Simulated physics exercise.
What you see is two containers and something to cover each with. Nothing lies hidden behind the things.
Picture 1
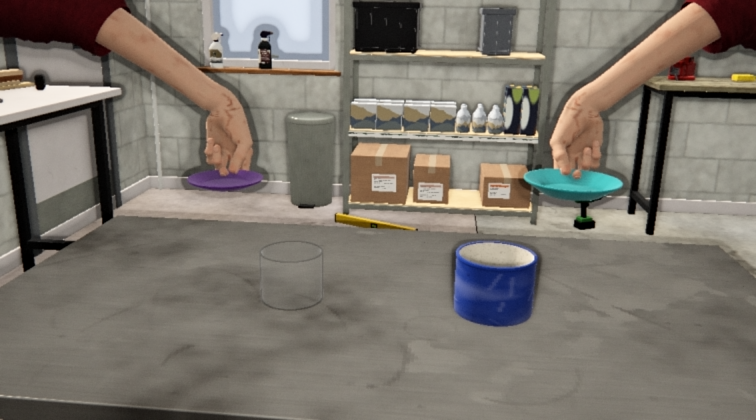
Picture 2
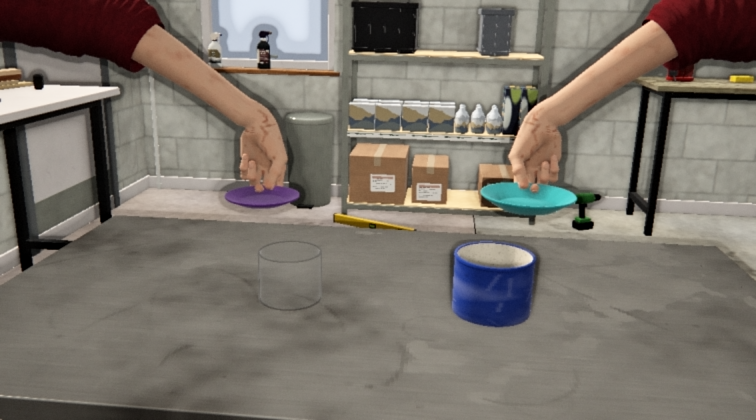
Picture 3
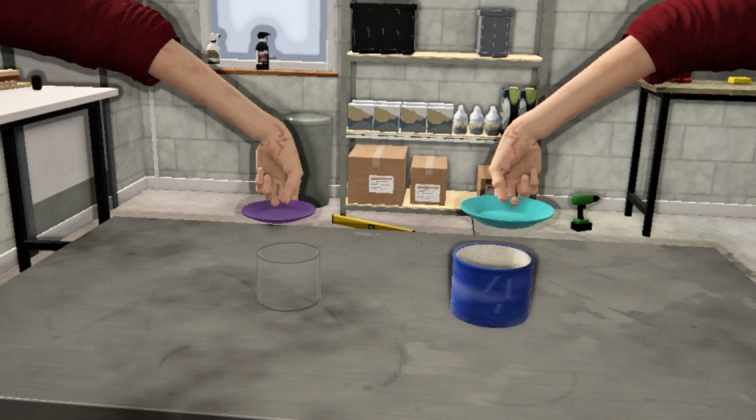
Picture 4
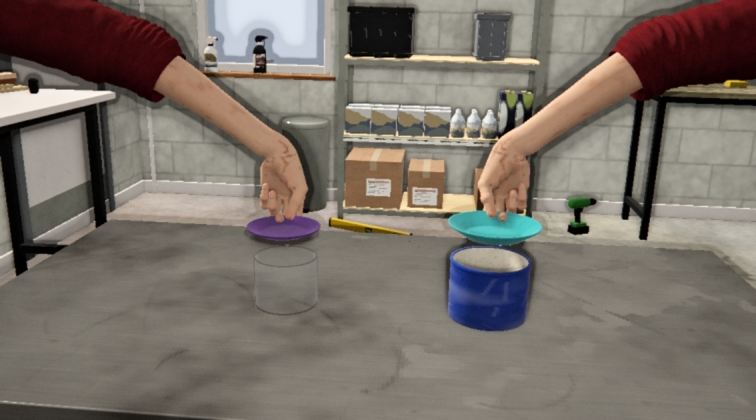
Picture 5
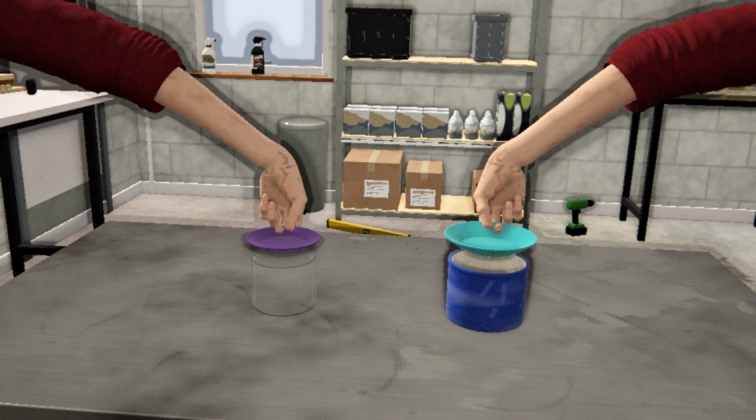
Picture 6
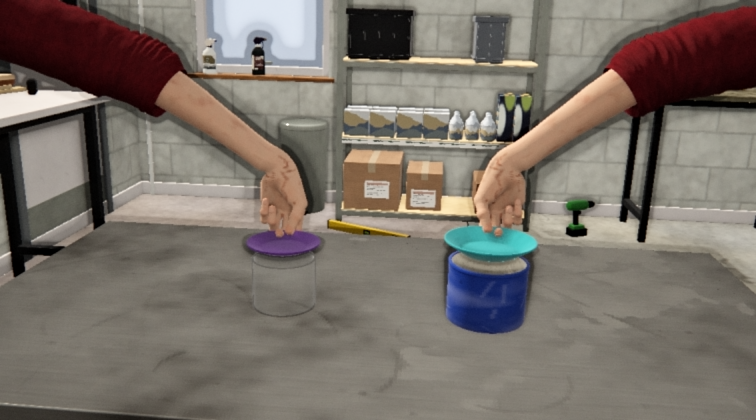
Two hands lower a purple saucer and a turquoise plate onto a glass and a blue pot.
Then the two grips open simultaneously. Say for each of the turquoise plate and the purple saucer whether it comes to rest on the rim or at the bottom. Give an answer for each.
In the end the turquoise plate stays on the rim, the purple saucer stays on the rim.
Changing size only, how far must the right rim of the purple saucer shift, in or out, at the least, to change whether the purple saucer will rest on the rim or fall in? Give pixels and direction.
About 8 pixels to the left.
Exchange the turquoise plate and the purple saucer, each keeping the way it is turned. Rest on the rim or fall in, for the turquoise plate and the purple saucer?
The turquoise plate is held up, and the purple saucer is held up.
Then, 0.10 s after the last picture, turquoise plate moving near (489, 255); purple saucer moving near (284, 253).
Then, 0.56 s after the last picture, turquoise plate sitting on the rim near (489, 254); purple saucer sitting on the rim near (284, 253).
At rest, the turquoise plate covers the opening, near (489, 254); the purple saucer covers the opening, near (284, 253).
